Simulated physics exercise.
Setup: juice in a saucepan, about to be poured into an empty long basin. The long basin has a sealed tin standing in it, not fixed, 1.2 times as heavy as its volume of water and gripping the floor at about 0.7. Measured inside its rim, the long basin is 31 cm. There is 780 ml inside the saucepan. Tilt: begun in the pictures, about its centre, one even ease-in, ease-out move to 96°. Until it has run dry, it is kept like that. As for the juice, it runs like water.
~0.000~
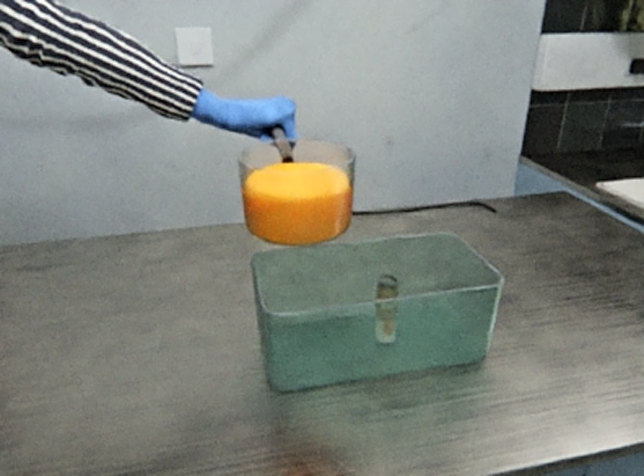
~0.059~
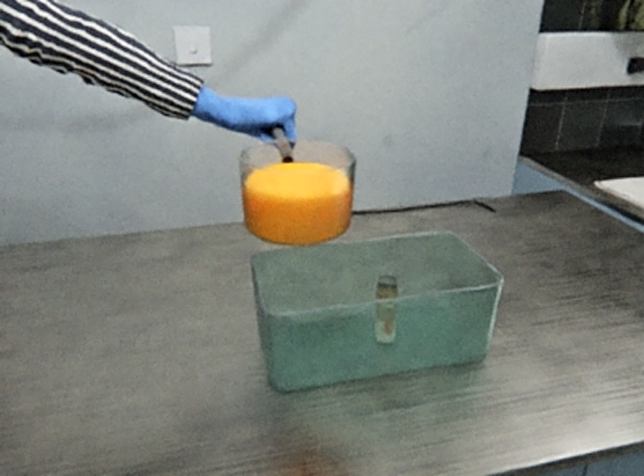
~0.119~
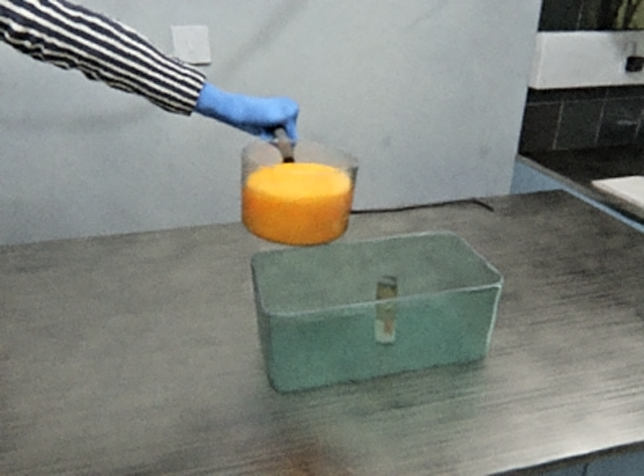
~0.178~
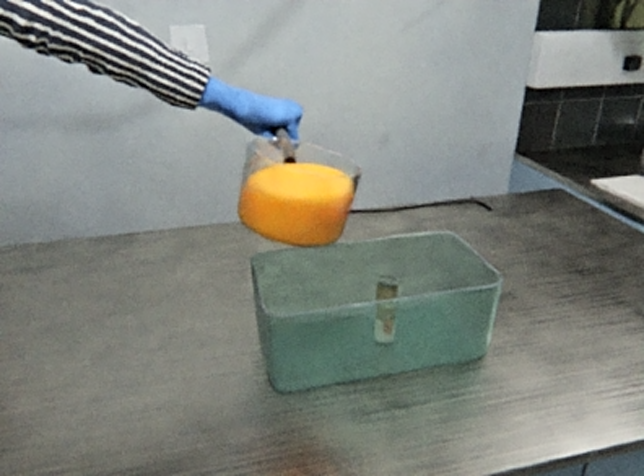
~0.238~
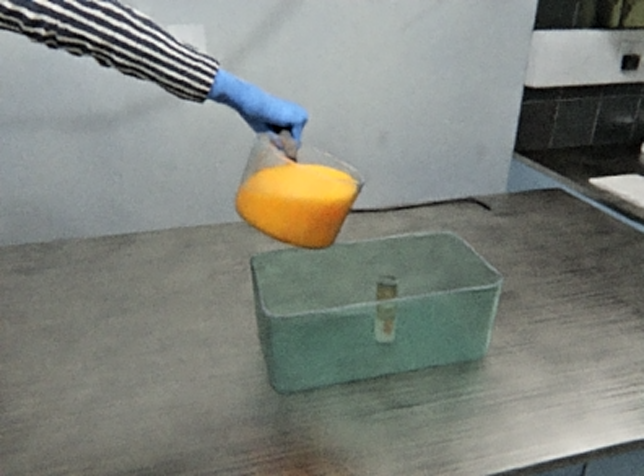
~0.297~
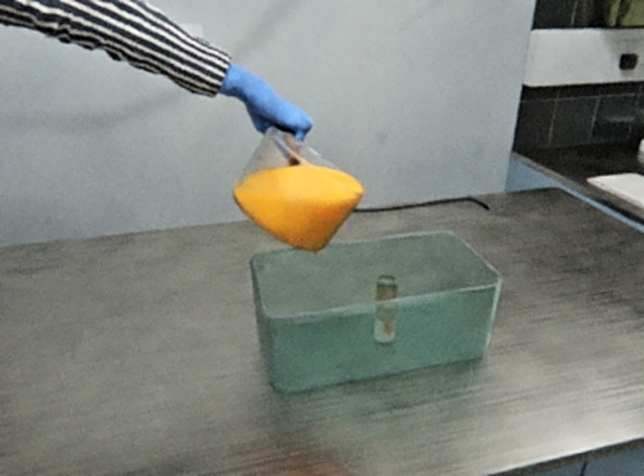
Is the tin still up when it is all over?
It gets tipped over.
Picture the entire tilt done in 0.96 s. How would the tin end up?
Outcome - the tin comes down.
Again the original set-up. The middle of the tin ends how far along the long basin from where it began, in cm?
All told, the tin's centre has moved close to 7.0 cm.
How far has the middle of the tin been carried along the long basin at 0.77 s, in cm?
About 0 cm.
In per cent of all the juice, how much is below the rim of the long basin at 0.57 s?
Some 18 per cent.
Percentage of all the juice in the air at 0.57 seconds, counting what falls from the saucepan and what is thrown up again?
Estimate: About 32 % of all of it.
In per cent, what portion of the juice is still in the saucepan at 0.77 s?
Close to 16 percent of the whole amount.
Then, 0.57 s in, the tilt is 87° and 49 per cent is still to pour; the tin stands where it began.
Then, 0.77 s in, the tilt is 96° and 17 per cent is still to pour; the tin stands where it began.
Then, 0.98 s in, the tilt is 96° and 5 per cent is still to pour; the tin leans 23°.
Then, 1.21 s in, the tilt is 96° and 1 per cent is still to pour; the tin lies on its side.
Finally, the tin lies on its side.
